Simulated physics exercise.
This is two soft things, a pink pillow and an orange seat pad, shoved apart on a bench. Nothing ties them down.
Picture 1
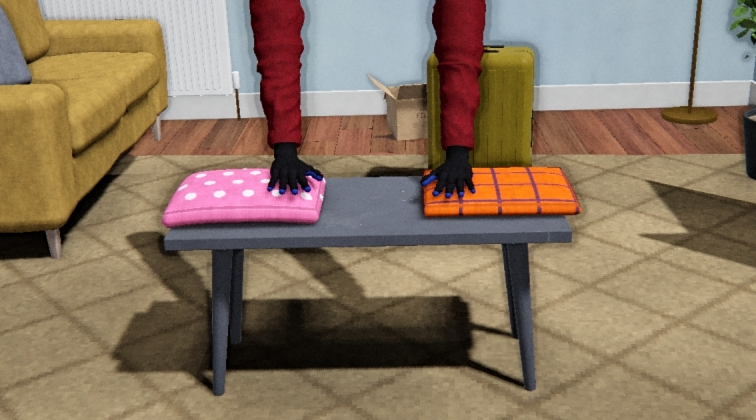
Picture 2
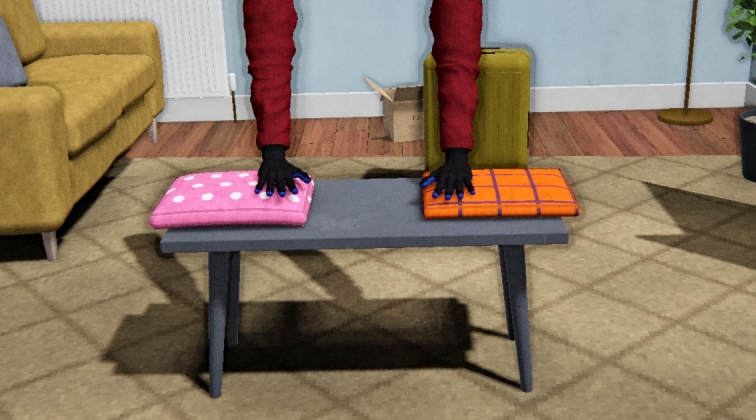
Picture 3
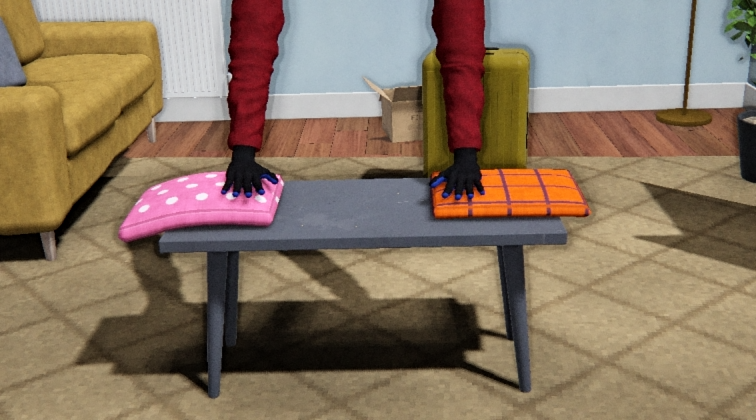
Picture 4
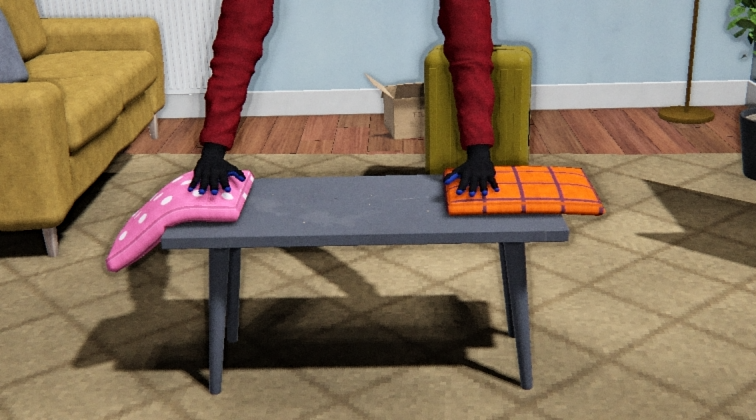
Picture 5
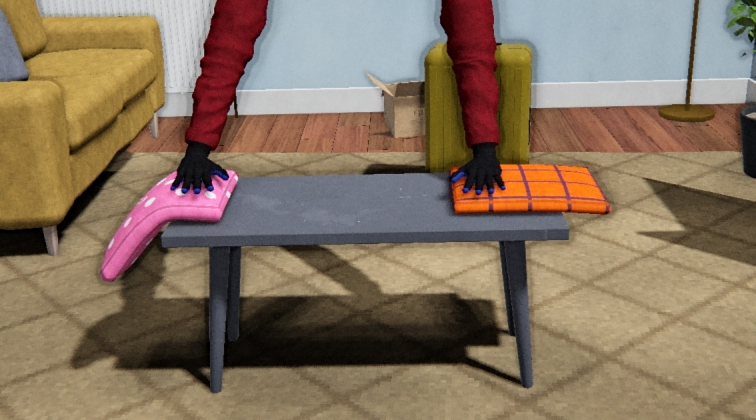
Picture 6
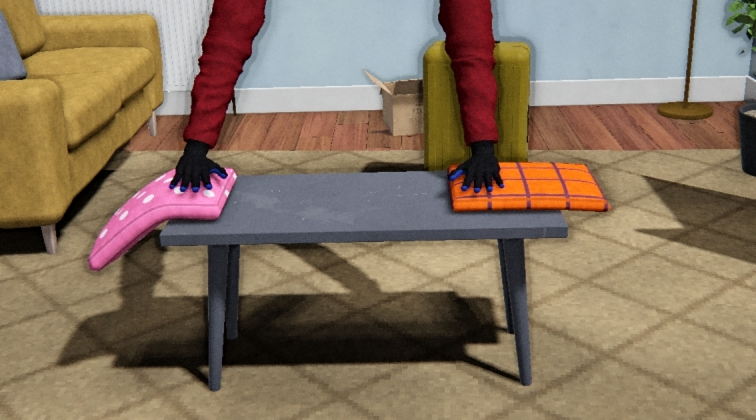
In a living room, two hands pushed a pink spotted cushion and an orange checked one apart on a gray bench, and the pink one bent down over the left edge while the orange stuck out flat past the right.
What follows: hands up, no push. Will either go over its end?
As it turns out, the pink pillow goes down and the orange seat pad stays up there.
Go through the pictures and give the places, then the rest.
In the first frame, pillow tip (171, 209); seat pad tip (573, 199).
In the second frame, pillow tip (160, 213); seat pad tip (572, 201).
In the third frame, pillow tip (130, 225); seat pad tip (582, 202).
In the fourth frame, pillow tip (119, 256); seat pad tip (596, 200).
In the fifth frame, pillow tip (114, 266); seat pad tip (602, 199).
In the sixth frame, pillow tip (102, 255), well over half past the edge; seat pad tip (600, 197), about a third past the edge.
Then, 0.40 s on from there, pillow on the floor near (147, 309); seat pad as it was left.
Then, 0.66 s on from there, pillow on the floor near (110, 353); seat pad as it was left.
In the end, pillow on the floor near (104, 355); seat pad as it was left. The pink pillow slumps off the end and the orange seat pad remains on top.
